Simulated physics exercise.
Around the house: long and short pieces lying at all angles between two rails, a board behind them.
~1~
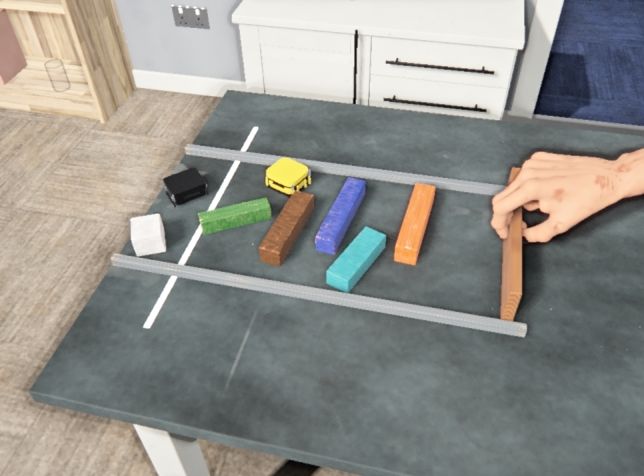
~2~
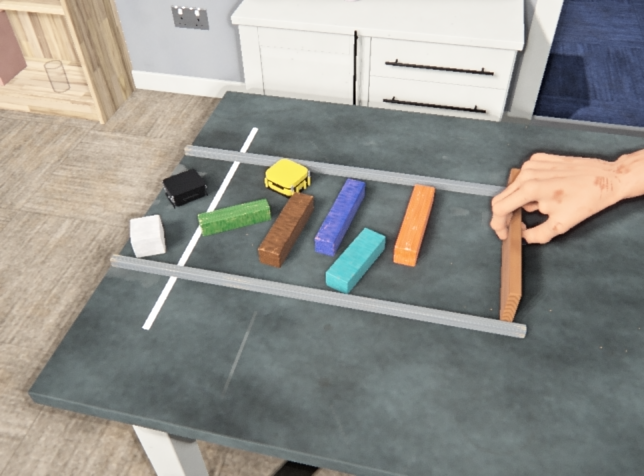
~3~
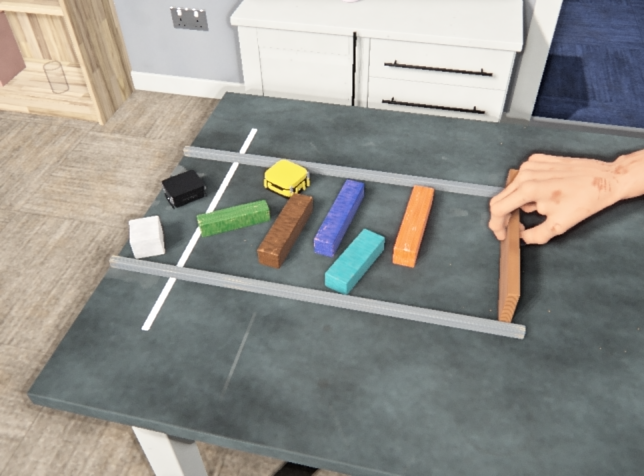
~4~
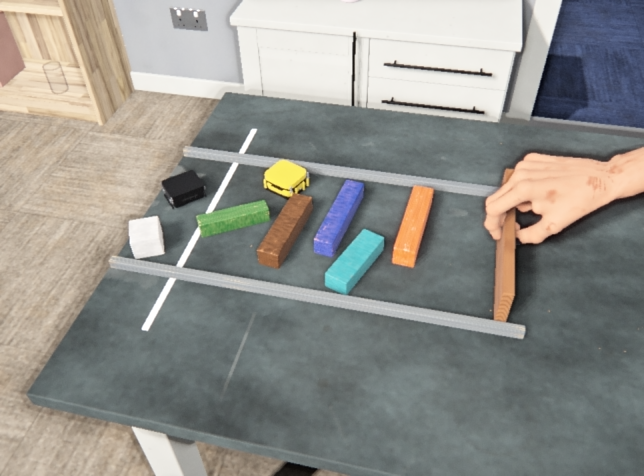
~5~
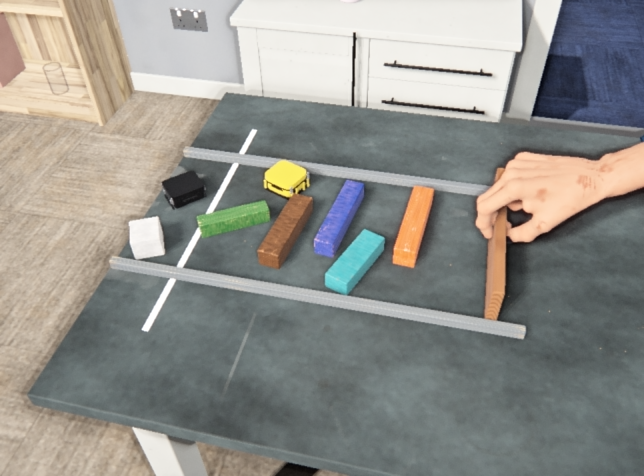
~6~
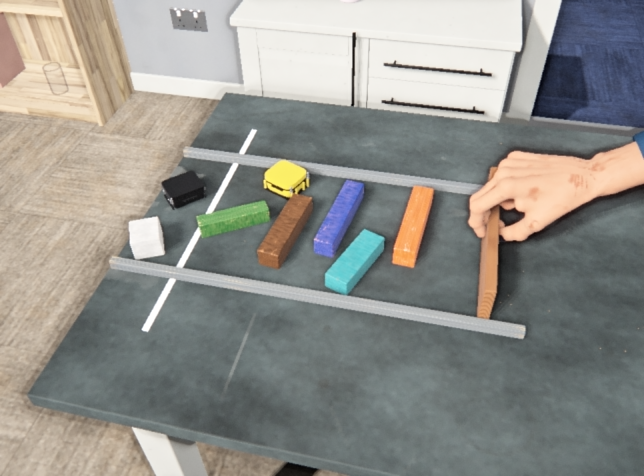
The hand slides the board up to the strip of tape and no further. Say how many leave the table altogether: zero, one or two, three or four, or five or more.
The number that fall off is three or four.
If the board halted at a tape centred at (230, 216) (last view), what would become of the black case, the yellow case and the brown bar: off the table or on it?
The black case is lost; the yellow case stays on; the brown bar survives.
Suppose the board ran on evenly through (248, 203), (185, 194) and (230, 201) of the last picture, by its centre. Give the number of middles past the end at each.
It would be 1, 6 and 2.
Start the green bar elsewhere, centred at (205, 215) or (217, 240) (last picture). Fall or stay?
In that order, it goes over; goes over.
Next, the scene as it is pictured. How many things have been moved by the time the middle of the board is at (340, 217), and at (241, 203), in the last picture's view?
5 and 8.
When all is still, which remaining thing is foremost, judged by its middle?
Foremost is the white block.
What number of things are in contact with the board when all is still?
In contact: 1.
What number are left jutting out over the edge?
Overhanging: 3.
A little later, none off yet; white block at rest near (147, 238); black case at rest near (184, 191); green bar at rest near (234, 219).
Next, none off yet; white block at rest near (147, 238); black case at rest near (184, 191); green bar shifted a little near (213, 215).
Later still, none off yet; white block shifted a little near (128, 240); black case shifted about its own width near (156, 186); green bar shifted about its own width near (163, 203).
When it is over, the number that fall off is three or four; down, brown bar, green bar and black case.
